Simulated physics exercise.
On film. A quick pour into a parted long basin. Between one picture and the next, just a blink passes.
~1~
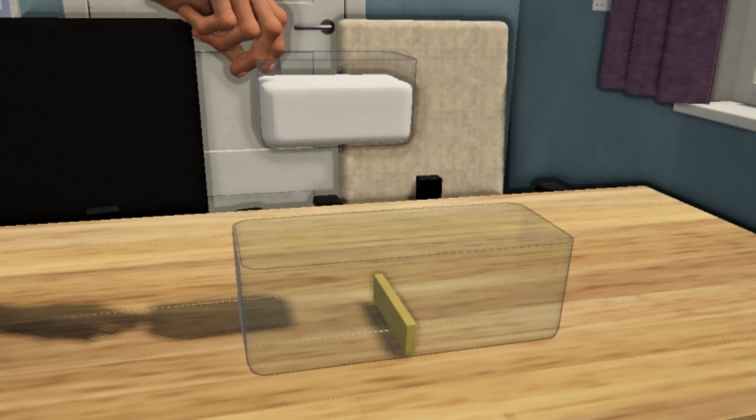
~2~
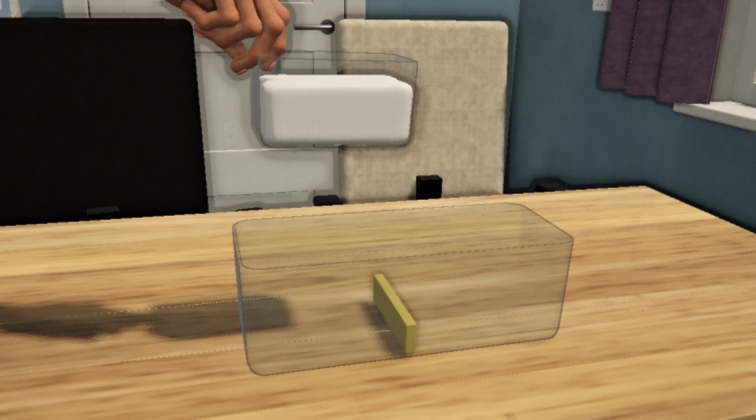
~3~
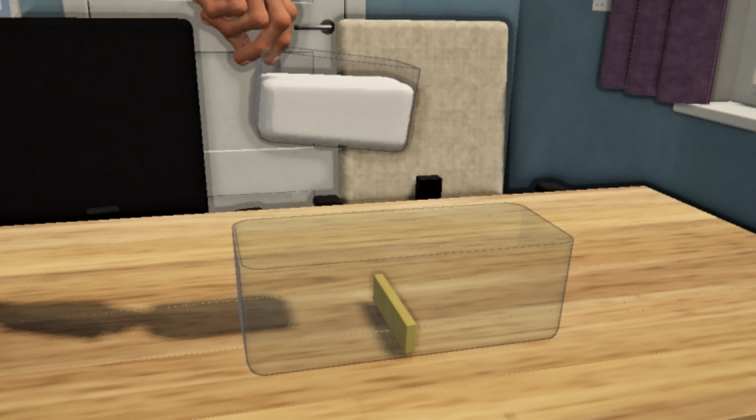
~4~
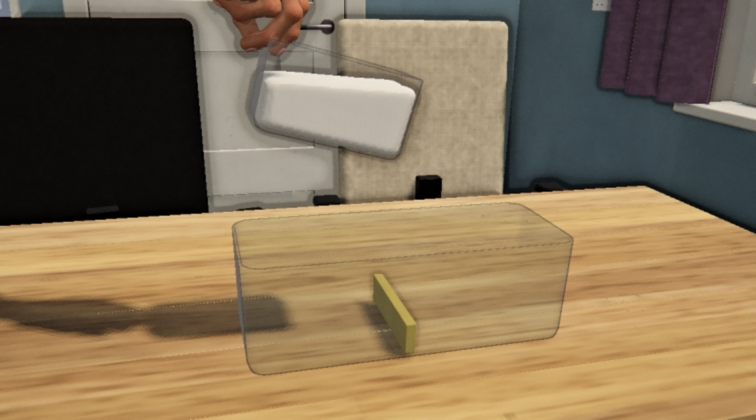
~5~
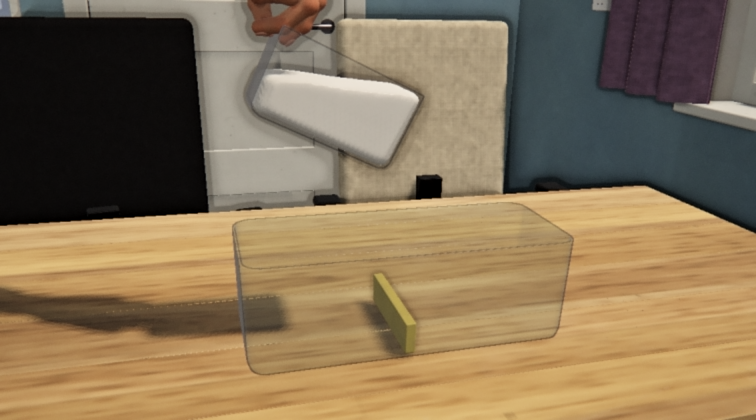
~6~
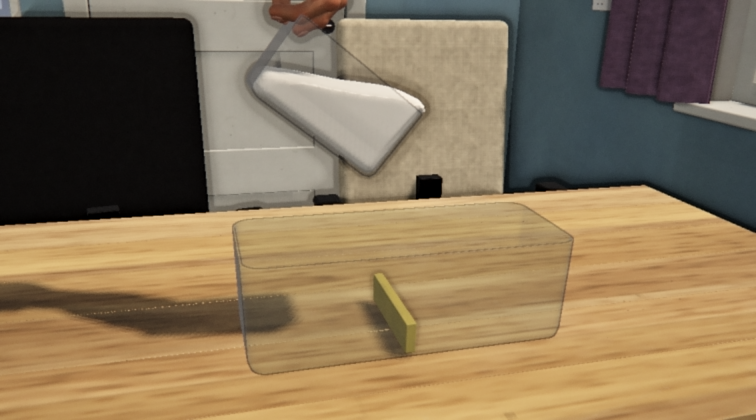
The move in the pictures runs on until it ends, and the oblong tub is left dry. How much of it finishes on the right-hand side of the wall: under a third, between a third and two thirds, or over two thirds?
Larger than two thirds.
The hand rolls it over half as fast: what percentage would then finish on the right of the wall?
I'd say close to 90 %.
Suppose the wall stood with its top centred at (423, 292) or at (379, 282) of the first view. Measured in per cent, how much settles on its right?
Try one about 50 %, try two about 90 %.
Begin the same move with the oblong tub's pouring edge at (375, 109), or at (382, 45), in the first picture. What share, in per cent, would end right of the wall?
Close to 55 % for the first start and close to 70 % for the second.
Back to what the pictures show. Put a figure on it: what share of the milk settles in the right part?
That works out near 80 in every hundred.
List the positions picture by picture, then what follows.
In the first picture, tilt 0°; pouring edge (405, 58); surface from (259, 82) to (401, 81); the long basin's rim runs from (237, 246) to (546, 222); the wall's top is at (393, 299).
In the second picture, tilt 2°; pouring edge (406, 60); surface from (259, 81) to (401, 81).
In the third picture, tilt 7°; pouring edge (409, 67); surface from (260, 79) to (402, 83).
In the fourth picture, tilt 15°; pouring edge (411, 78); surface from (260, 78) to (404, 86).
In the fifth picture, tilt 26°; pouring edge (412, 93); surface from (257, 78) to (408, 89).
In the sixth picture, tilt 38°; pouring edge (410, 110); surface from (254, 70) to (410, 101); 2 per cent is over the edge.
A moment on, the tilt is 106° and 20 per cent is still to pour, 0 is left of the wall and 33 right of it.
Next, the tilt is 110° and 4 per cent is still to pour, 11 is left of the wall and 77 right of it.
Then the tilt is 110° and 0 per cent is still to pour, 14 is left of the wall and 81 right of it.
Later the tilt is 110° and 0 per cent is still to pour, 15 is left of the wall and 82 right of it.
Finally, 17 per cent lies left of the wall, 81 right of it and 2 outside.
